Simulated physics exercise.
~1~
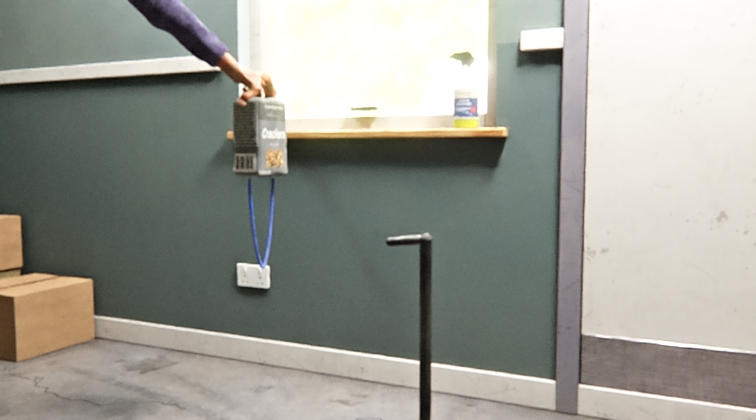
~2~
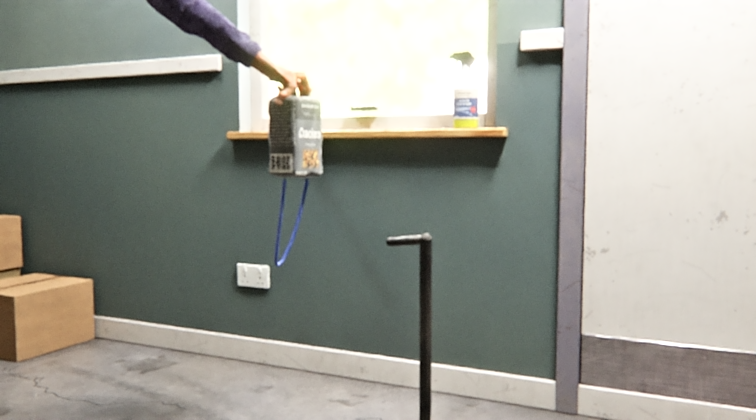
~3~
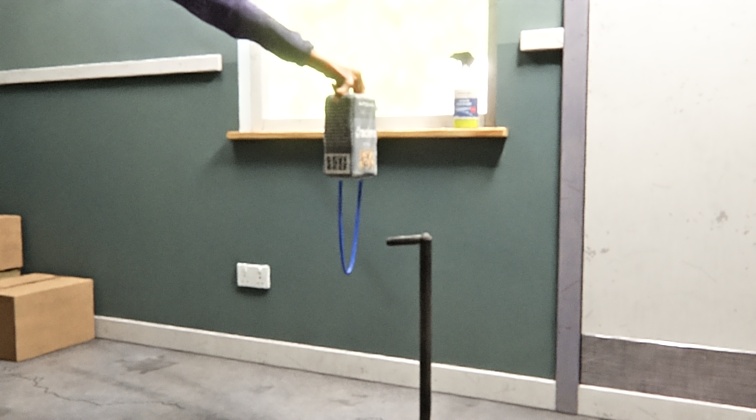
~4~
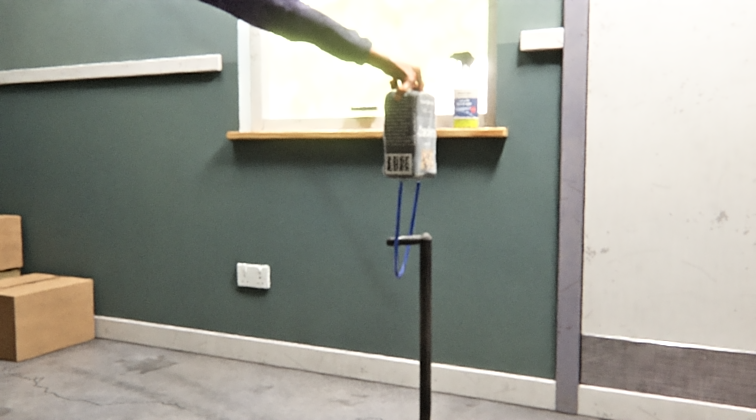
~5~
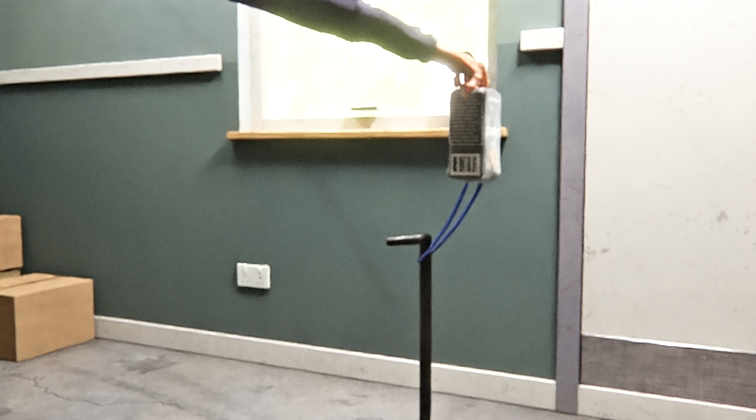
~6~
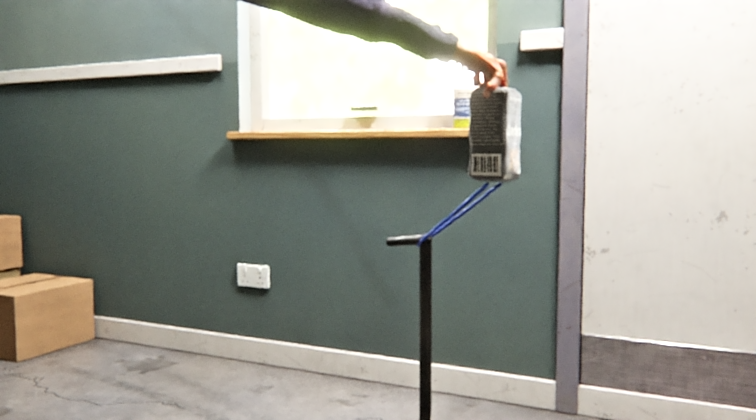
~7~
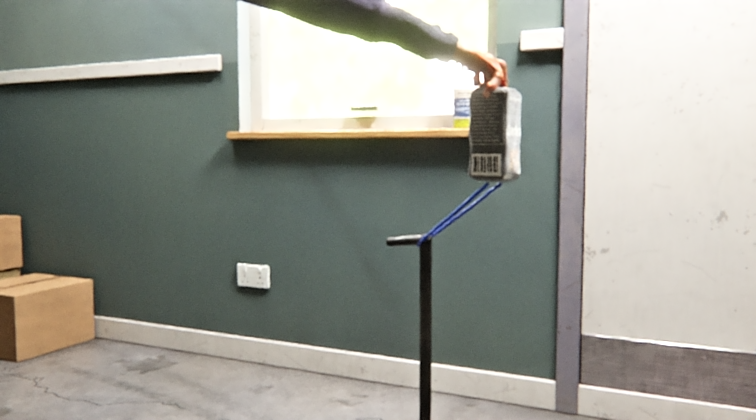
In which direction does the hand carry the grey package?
The hand carries the grey package to the right, from one side of the post to the other.
